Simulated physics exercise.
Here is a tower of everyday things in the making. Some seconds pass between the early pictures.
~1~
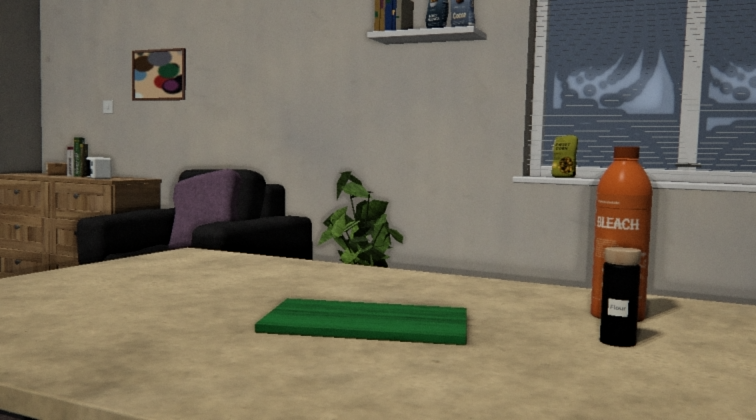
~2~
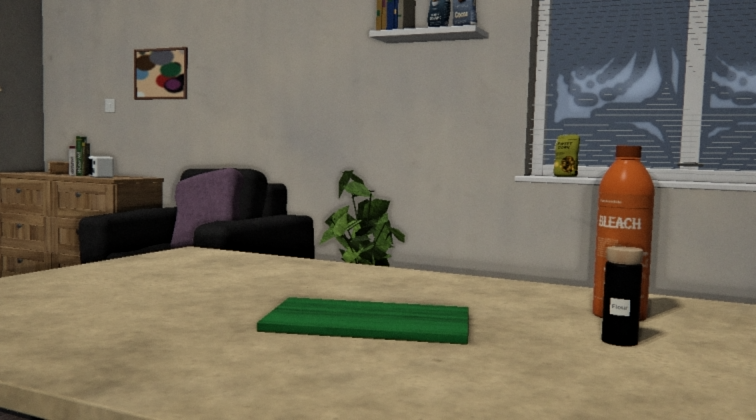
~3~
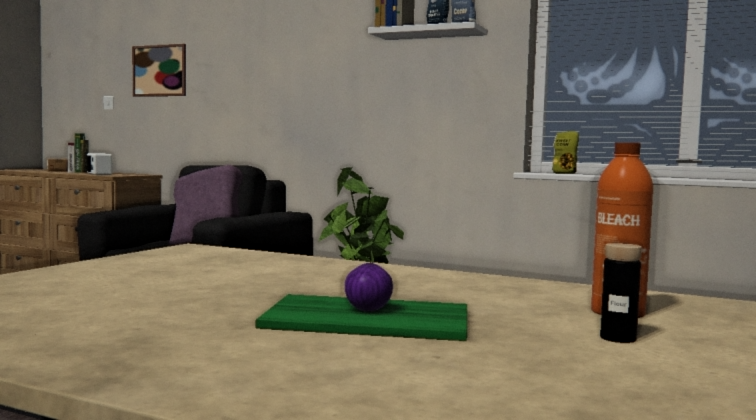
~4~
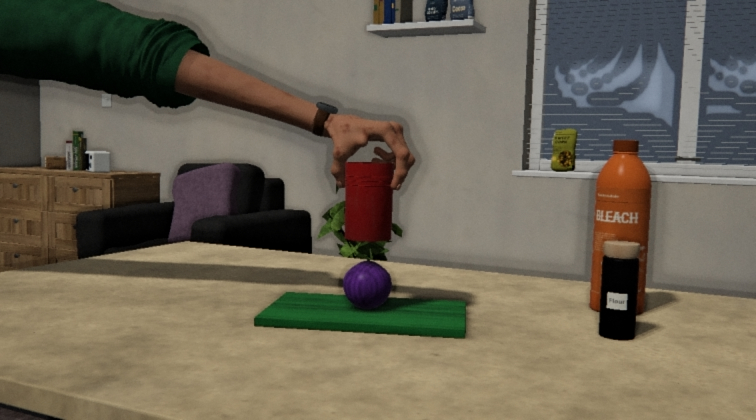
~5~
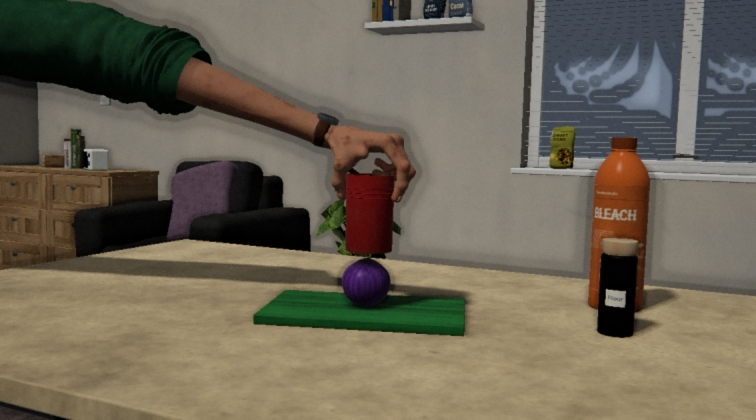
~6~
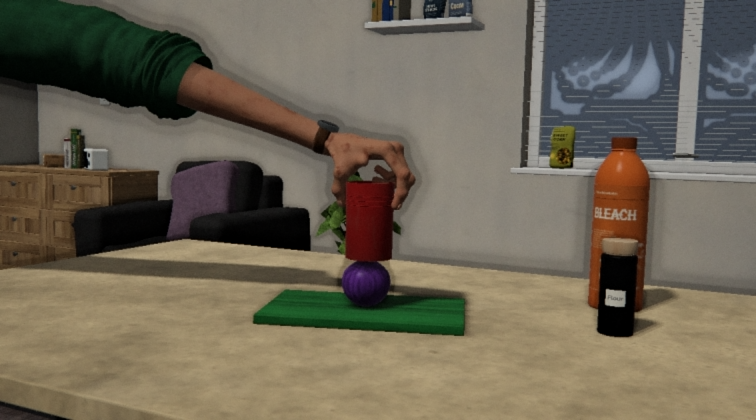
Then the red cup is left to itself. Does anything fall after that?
Here the pile gives way.
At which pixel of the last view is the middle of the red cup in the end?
Around (518, 272).
Then, 0.60 s past the last view, red cup now fallen.
Then, 0.80 s past the last view, things are still on the move.
Then, 1.80 s past the last view, as before.
Finally, fallen, red cup; the other 4 still in place. Final places as the last picture's camera would see them, red cup near (517, 272). The pile loses its balance.
